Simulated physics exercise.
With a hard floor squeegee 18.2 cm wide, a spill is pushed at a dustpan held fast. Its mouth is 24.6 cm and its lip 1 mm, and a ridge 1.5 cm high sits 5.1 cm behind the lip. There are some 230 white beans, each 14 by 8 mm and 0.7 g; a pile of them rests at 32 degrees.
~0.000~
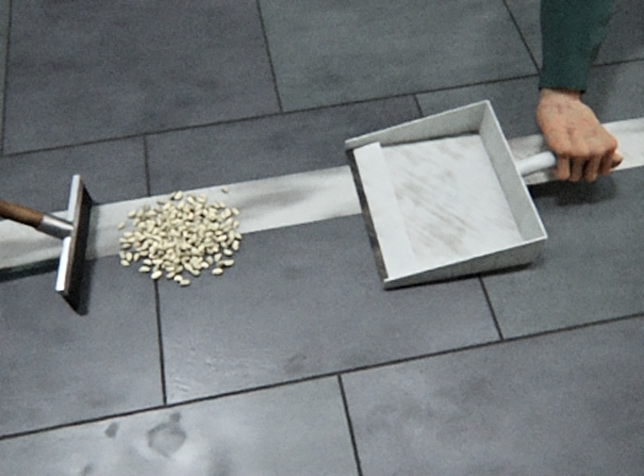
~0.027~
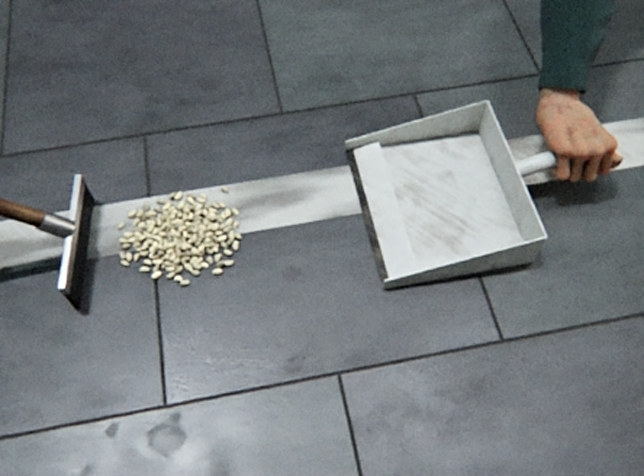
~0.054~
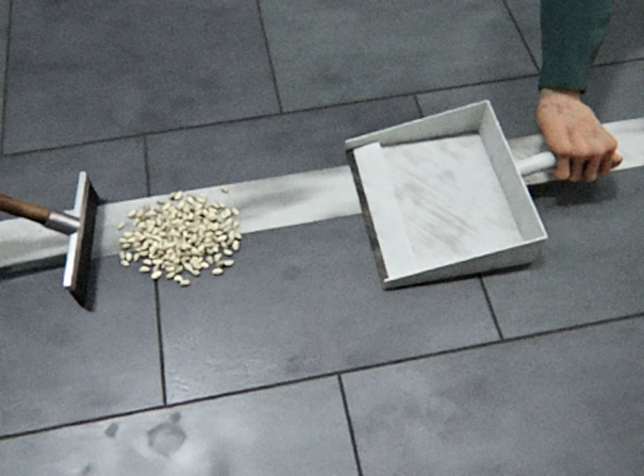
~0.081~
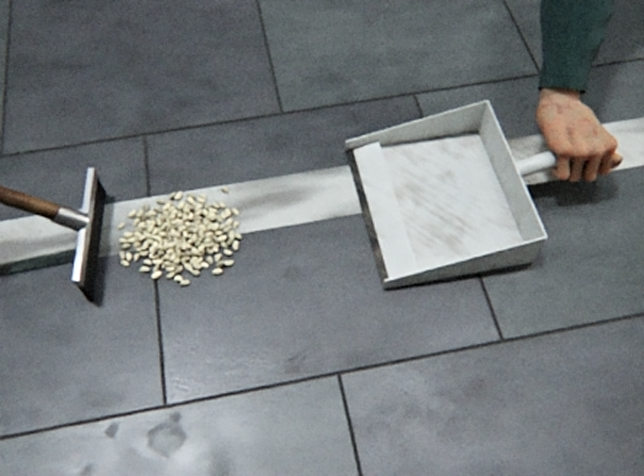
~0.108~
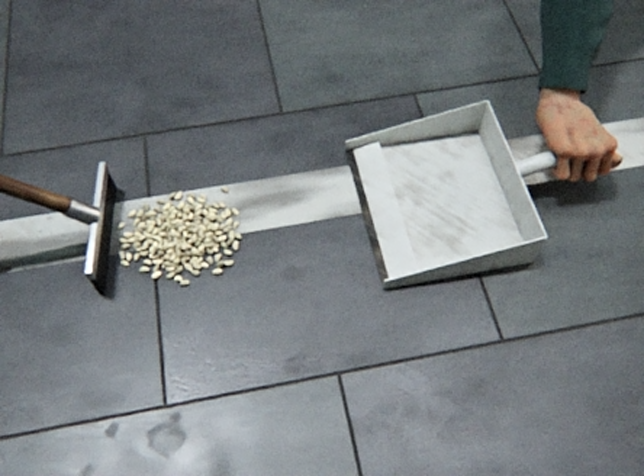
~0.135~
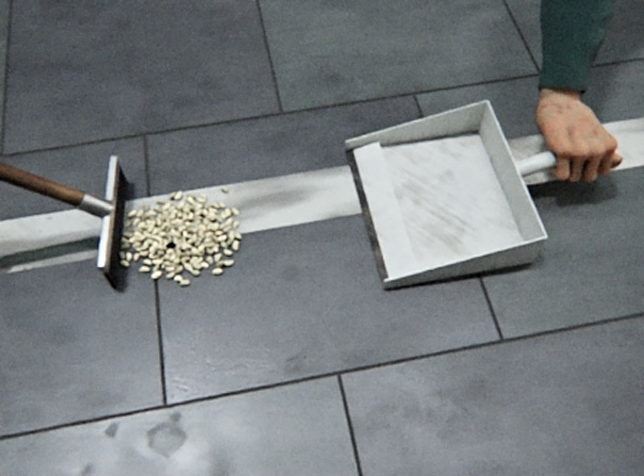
On a dark tiled floor crossed by a pale stripe, a hand holds a light-coloured dustpan still at the right, facing a loose pile of white beans. From the left, a wooden-handled squeegee slides slowly, then faster, toward the pile until its blade meets the near edge, the beans barely disturbed.
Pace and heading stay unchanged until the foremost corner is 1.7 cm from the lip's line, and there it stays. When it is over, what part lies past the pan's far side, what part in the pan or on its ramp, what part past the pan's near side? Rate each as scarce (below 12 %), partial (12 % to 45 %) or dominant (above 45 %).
Ratings: Far side - partial; pan - scarce; near side - scarce.
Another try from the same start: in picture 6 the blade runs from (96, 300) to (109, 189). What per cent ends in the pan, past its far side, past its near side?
That ends as pan 5, far 0, and near 25.
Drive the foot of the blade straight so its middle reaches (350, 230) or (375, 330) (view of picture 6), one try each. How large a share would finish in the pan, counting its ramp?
About 40 % and 5 %.
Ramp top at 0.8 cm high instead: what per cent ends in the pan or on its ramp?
I'd expect close to 5 per cent.
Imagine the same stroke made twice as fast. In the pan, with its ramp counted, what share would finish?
It would be near 15 per cent.
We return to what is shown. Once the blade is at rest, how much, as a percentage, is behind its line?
Estimate: Near 60 %.
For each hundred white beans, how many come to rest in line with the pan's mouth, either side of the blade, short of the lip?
About 75 per cent.
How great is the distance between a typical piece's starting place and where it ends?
Around 14 centimetres.
After 0.39 s, middle of the blade 20 cm from the lip; 0 % over the lip, far side 5 %, near side 0 %.
After 0.56 s, middle of the blade 9 cm from the lip; 0 % over the lip, far side 15 %, near side 0 %.
Then, at 0.86 s, middle of the blade 3 cm from the lip; 5 % over the lip, far side 20 %, near side 0 %.
By 1.9 s all is still; far side 20 %, pan 5 %, near side 0 %, in front of the lip or behind the blade 75 %.
